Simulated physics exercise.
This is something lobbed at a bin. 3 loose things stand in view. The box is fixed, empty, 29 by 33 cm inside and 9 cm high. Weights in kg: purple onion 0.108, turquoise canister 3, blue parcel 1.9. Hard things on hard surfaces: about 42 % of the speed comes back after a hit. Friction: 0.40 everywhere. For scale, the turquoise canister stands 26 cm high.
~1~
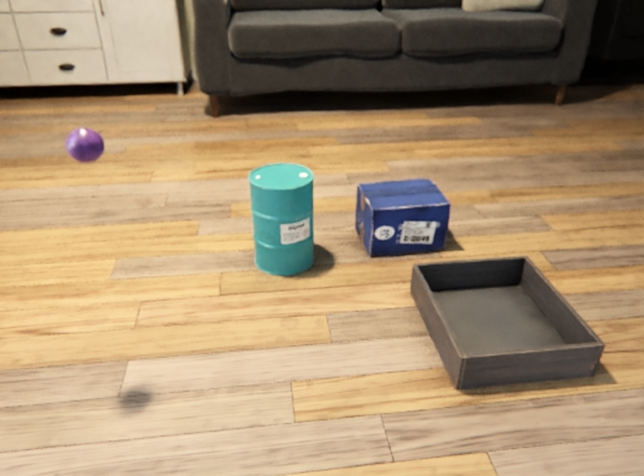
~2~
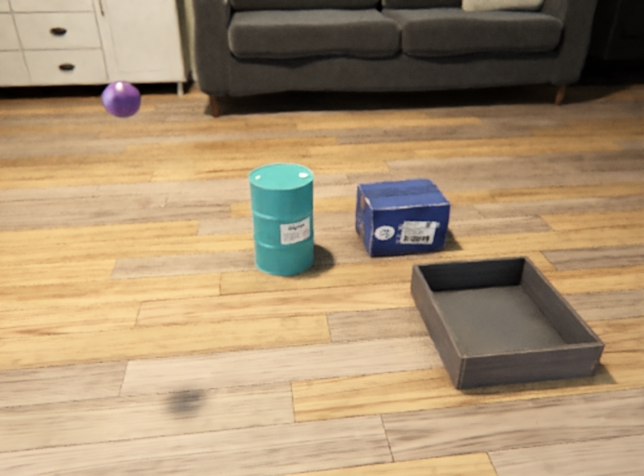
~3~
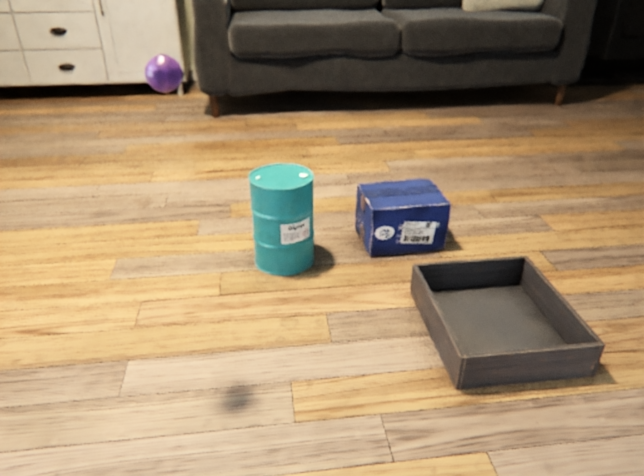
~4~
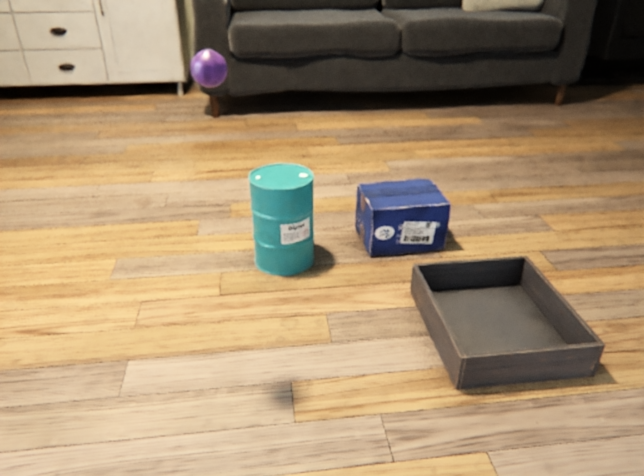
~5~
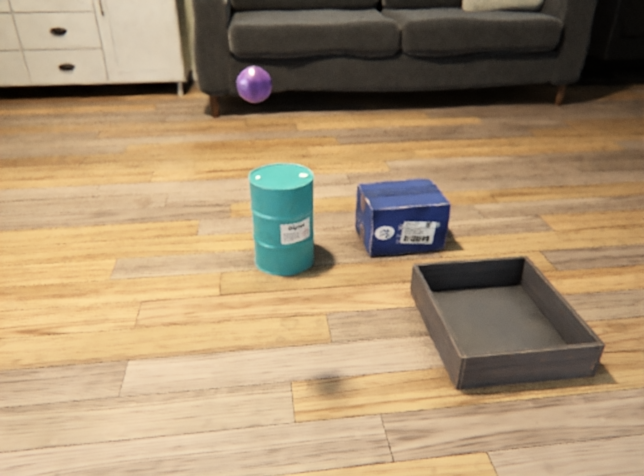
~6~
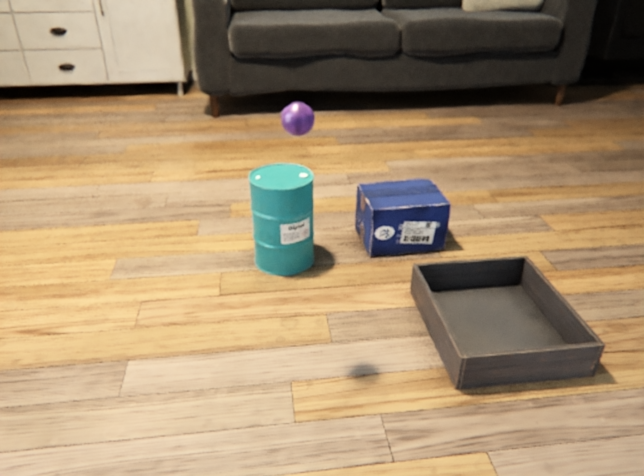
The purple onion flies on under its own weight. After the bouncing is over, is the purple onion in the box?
In the end the onion winds up outside it.
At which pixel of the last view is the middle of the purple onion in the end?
Around (337, 318).
Then, 0.20 s after the last picture, onion outside, 21 cm from the box's middle; purple onion near (407, 310).
Then, 0.50 s after the last picture, onion outside, 28 cm from the box's middle; purple onion near (375, 317).
At rest, onion outside, 37 cm from the box's middle; the bystanders in place, give or take 10 cm. Seen from the same camera at the end, purple onion near (337, 318).
